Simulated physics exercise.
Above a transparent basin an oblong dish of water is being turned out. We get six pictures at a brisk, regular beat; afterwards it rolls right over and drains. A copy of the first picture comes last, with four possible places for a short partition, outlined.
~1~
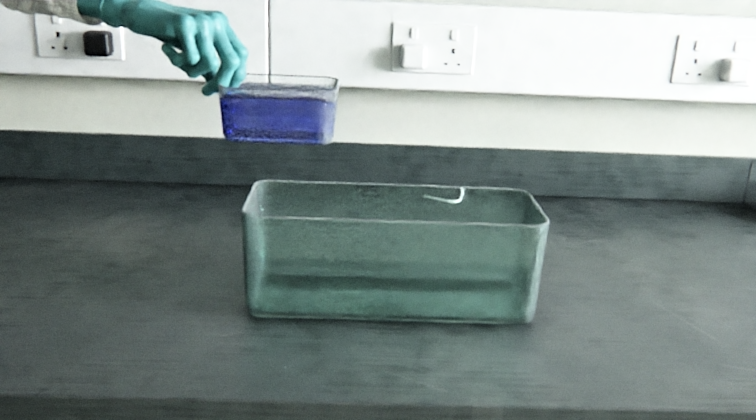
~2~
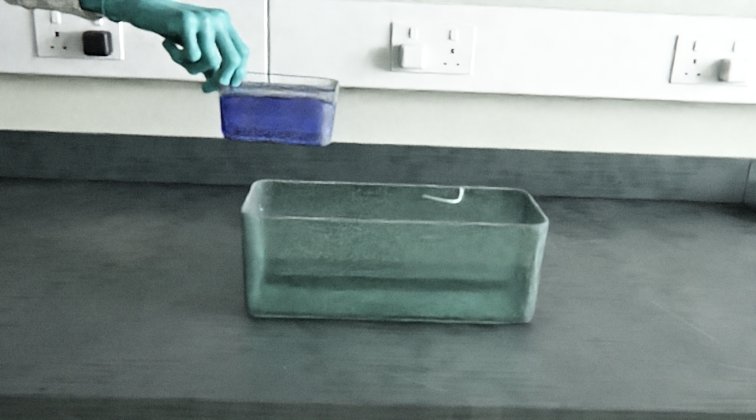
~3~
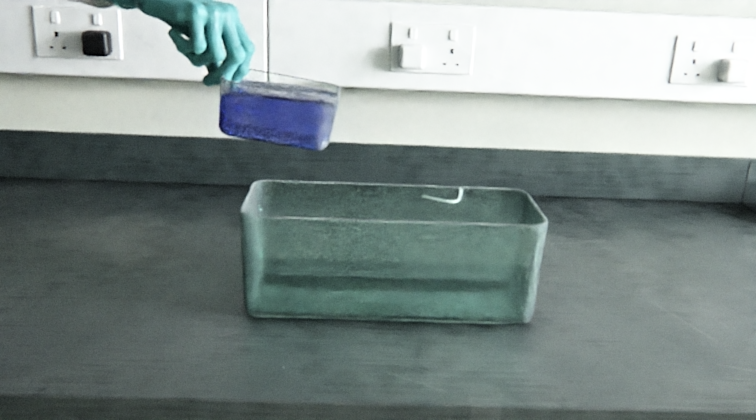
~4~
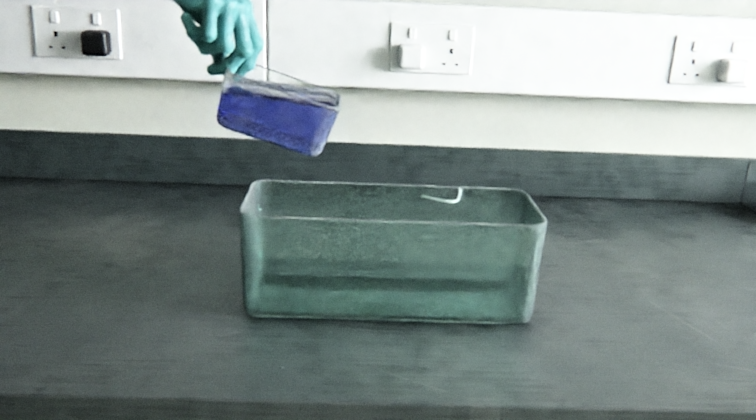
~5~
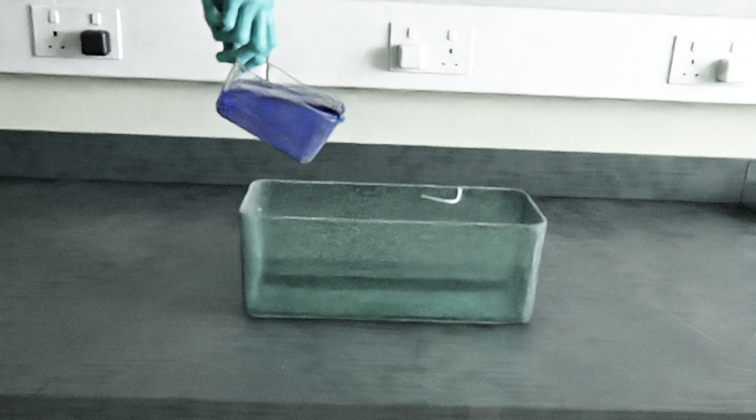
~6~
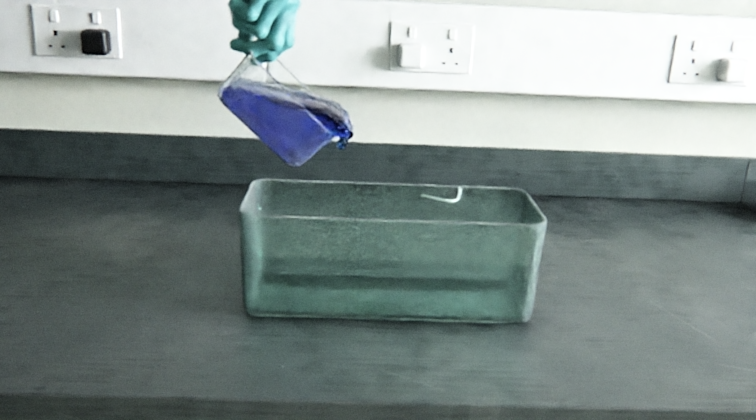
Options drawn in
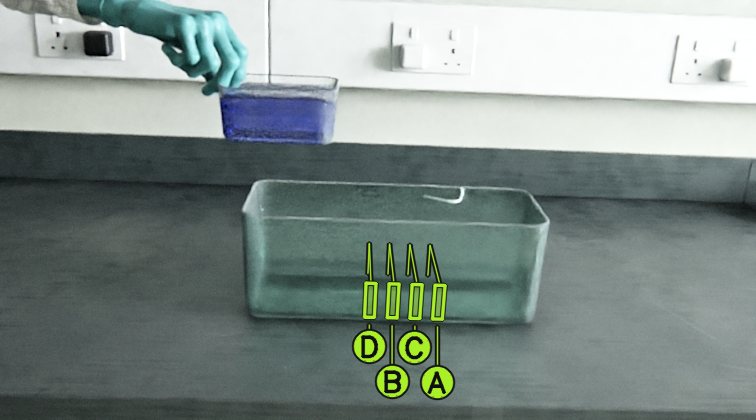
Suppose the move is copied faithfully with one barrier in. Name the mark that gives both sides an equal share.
Position D.
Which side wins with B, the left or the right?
The left side.
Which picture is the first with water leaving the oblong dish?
Picture 5.
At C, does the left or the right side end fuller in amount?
More ends on the left.
In lime, A at (437, 326); B at (392, 325); C at (414, 325); D at (369, 324).
With A, about 90 % ends left of the wall and 6 % right of it; 4 % is lost outside.
With B, about 79 % ends left of the wall and 16 % right of it; 6 % is lost outside.
With C, about 86 % ends left of the wall and 11 % right of it; 3 % is lost outside.
With D, about 45 % ends left of the wall and 52 % right of it; 3 % is lost outside.
